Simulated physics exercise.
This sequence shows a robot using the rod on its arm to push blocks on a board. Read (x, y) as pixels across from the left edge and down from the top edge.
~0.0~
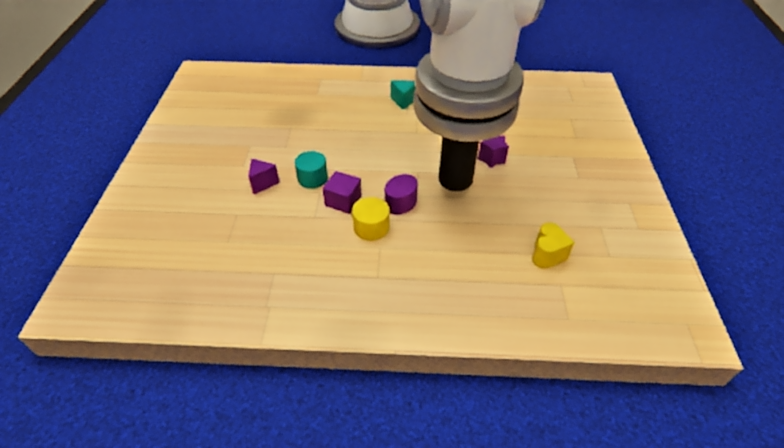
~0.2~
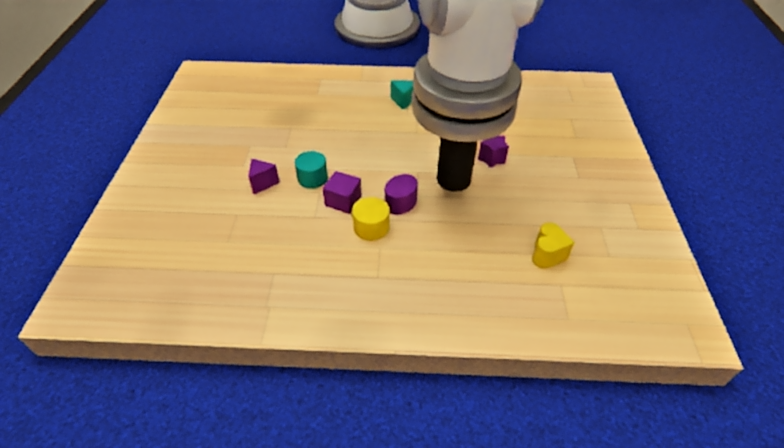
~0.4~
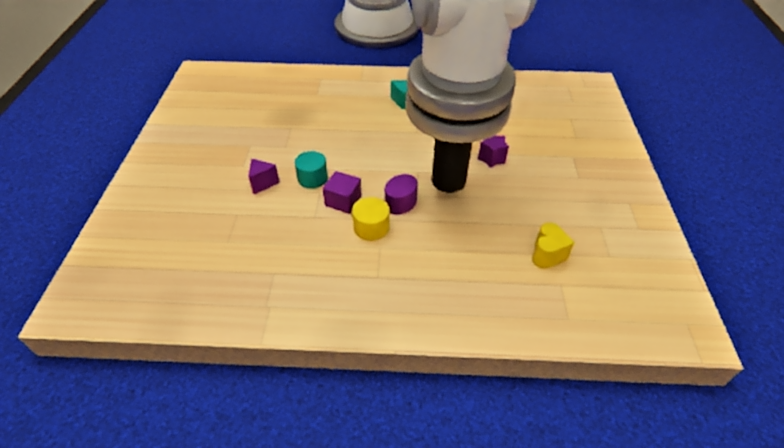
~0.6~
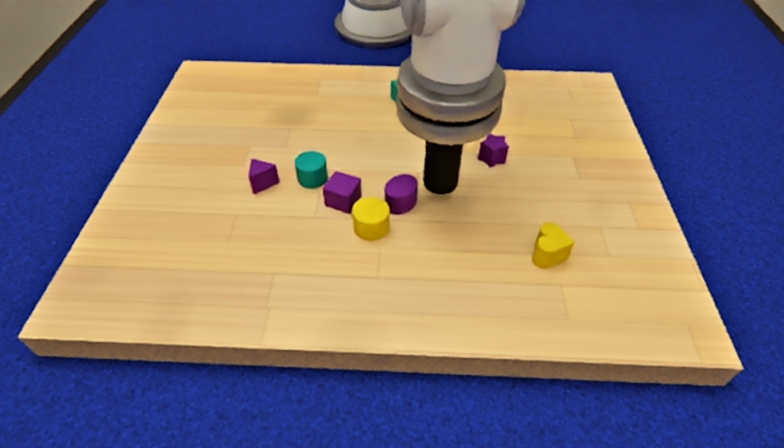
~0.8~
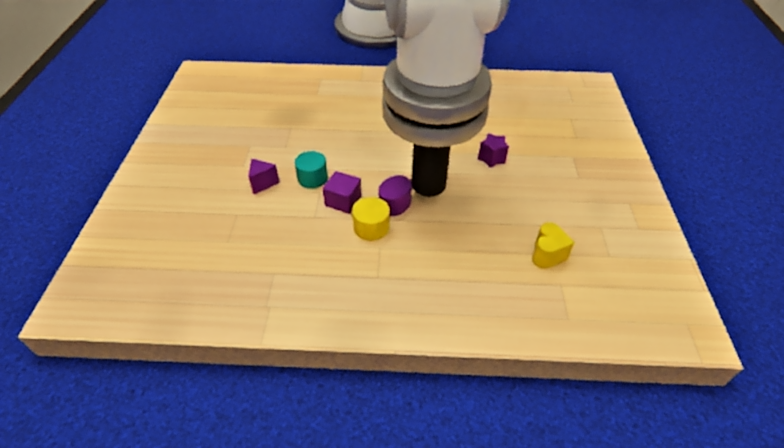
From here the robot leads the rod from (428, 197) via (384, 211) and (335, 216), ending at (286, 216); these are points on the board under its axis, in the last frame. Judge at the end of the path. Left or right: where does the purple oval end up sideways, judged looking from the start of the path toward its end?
It goes left.
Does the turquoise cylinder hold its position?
No, that is not what happens.
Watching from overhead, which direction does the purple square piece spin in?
Looking down, it rotates clockwise.
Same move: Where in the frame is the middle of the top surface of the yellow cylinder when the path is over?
By then it is at (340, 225).
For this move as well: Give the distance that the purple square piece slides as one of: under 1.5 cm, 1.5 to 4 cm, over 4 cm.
It shifts over 4 cm.
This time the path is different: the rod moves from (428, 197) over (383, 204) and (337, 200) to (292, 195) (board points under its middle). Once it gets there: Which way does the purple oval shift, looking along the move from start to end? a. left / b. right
My pick is a.
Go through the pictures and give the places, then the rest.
In the first picture, lower end of the rod (455, 181), tops of blocks, turquoise cylinder (310, 160), purple square piece (342, 183), yellow cylinder (371, 210), purple oval (401, 185).
In the second picture, rod (454, 181), blocks as before.
In the third picture, rod (449, 182), blocks as before.
In the fourth picture, rod (440, 184), blocks as before.
In the fifth picture, rod (429, 186), turquoise cylinder (310, 160), purple square piece (342, 183), yellow cylinder (371, 210), purple oval (395, 186).
What follows on the original path. One third of the way, rod (383, 199); purple square piece (325, 181), turned 20° clockwise; yellow cylinder (357, 218); purple oval (347, 194), turned 15° clockwise.
Two thirds of the way, rod (333, 204); turquoise cylinder (309, 159); purple square piece (314, 179), turned 45° clockwise; yellow cylinder (340, 225); purple oval (298, 207), turned 20° anticlockwise.
At the end, rod (283, 204); turquoise cylinder (306, 155); purple square piece (303, 175), turned 65° clockwise; yellow cylinder (340, 225); purple oval (255, 217), turned 85° anticlockwise.
